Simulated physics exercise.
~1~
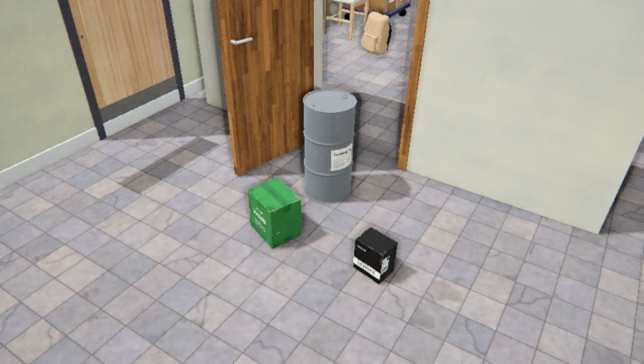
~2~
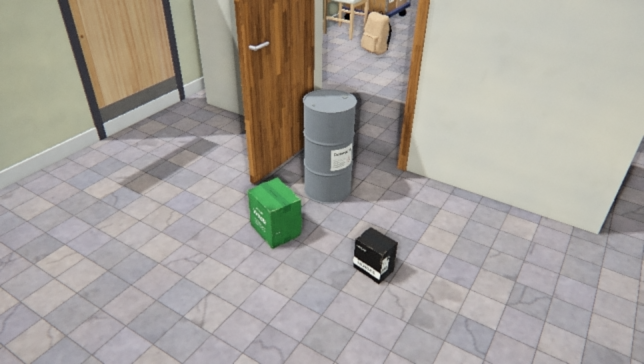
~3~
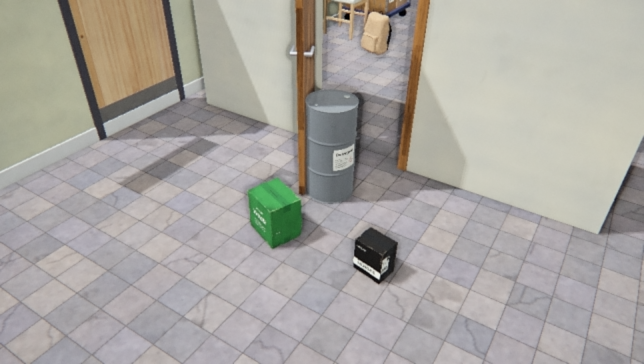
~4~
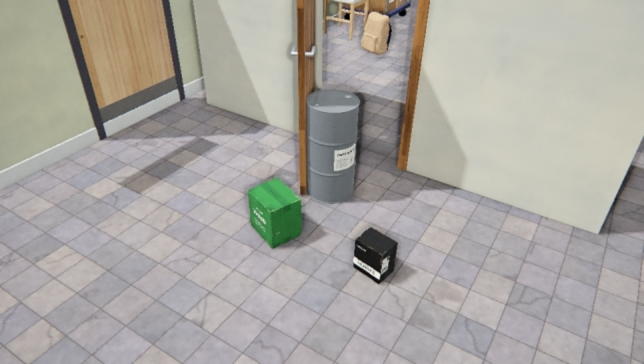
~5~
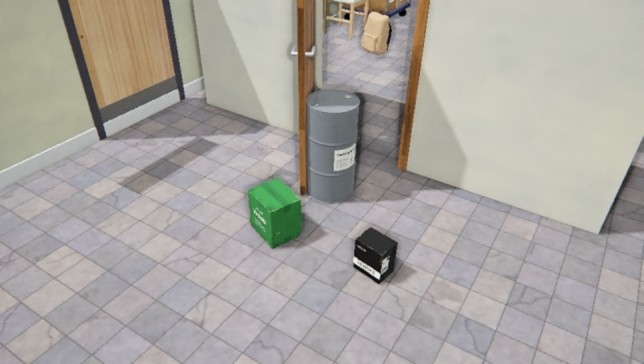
A wooden door swung partway toward closing until it met the grey drum standing in the doorway, nudged it very slightly to the right and stopped there, still open, while the green box and black parcel on the tiled floor stayed put.
